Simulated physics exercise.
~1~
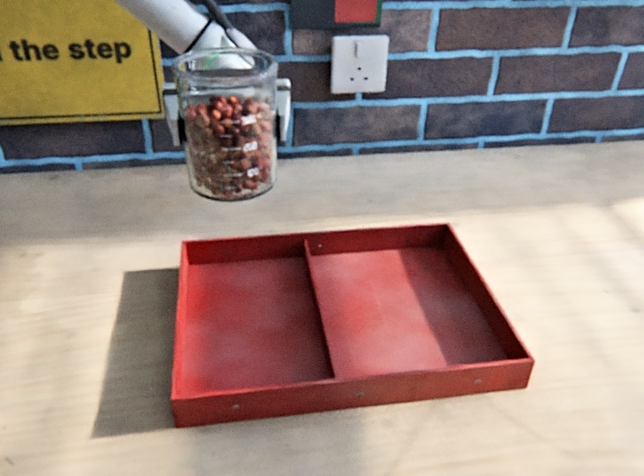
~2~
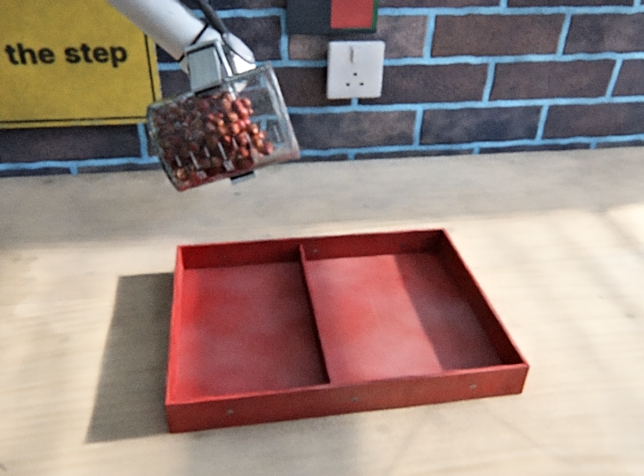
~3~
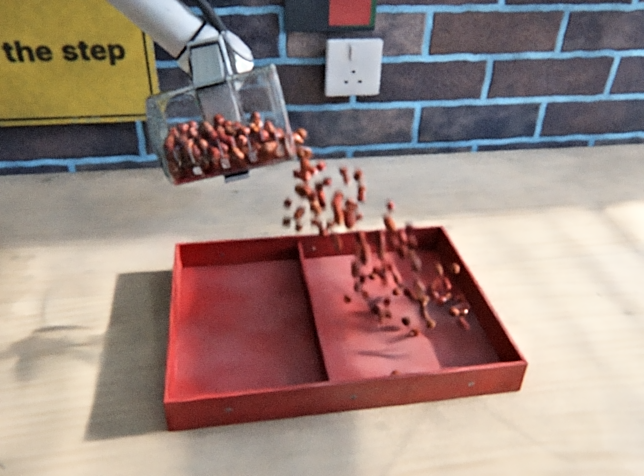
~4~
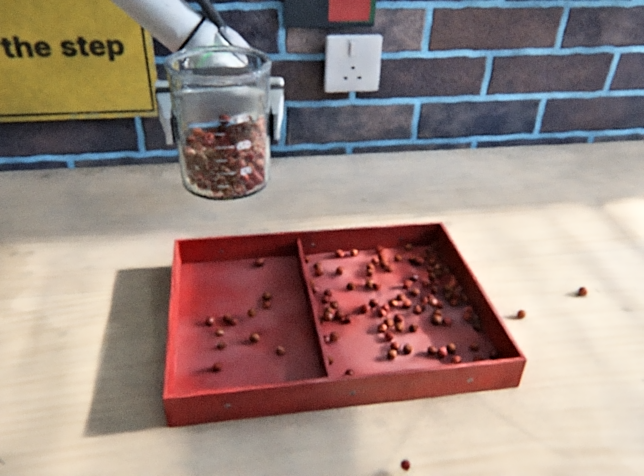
Small reddish-brown beads spilling from a clear cup tipped by a gripper, scattering mostly across a red tray's right section before the cup returns upright.
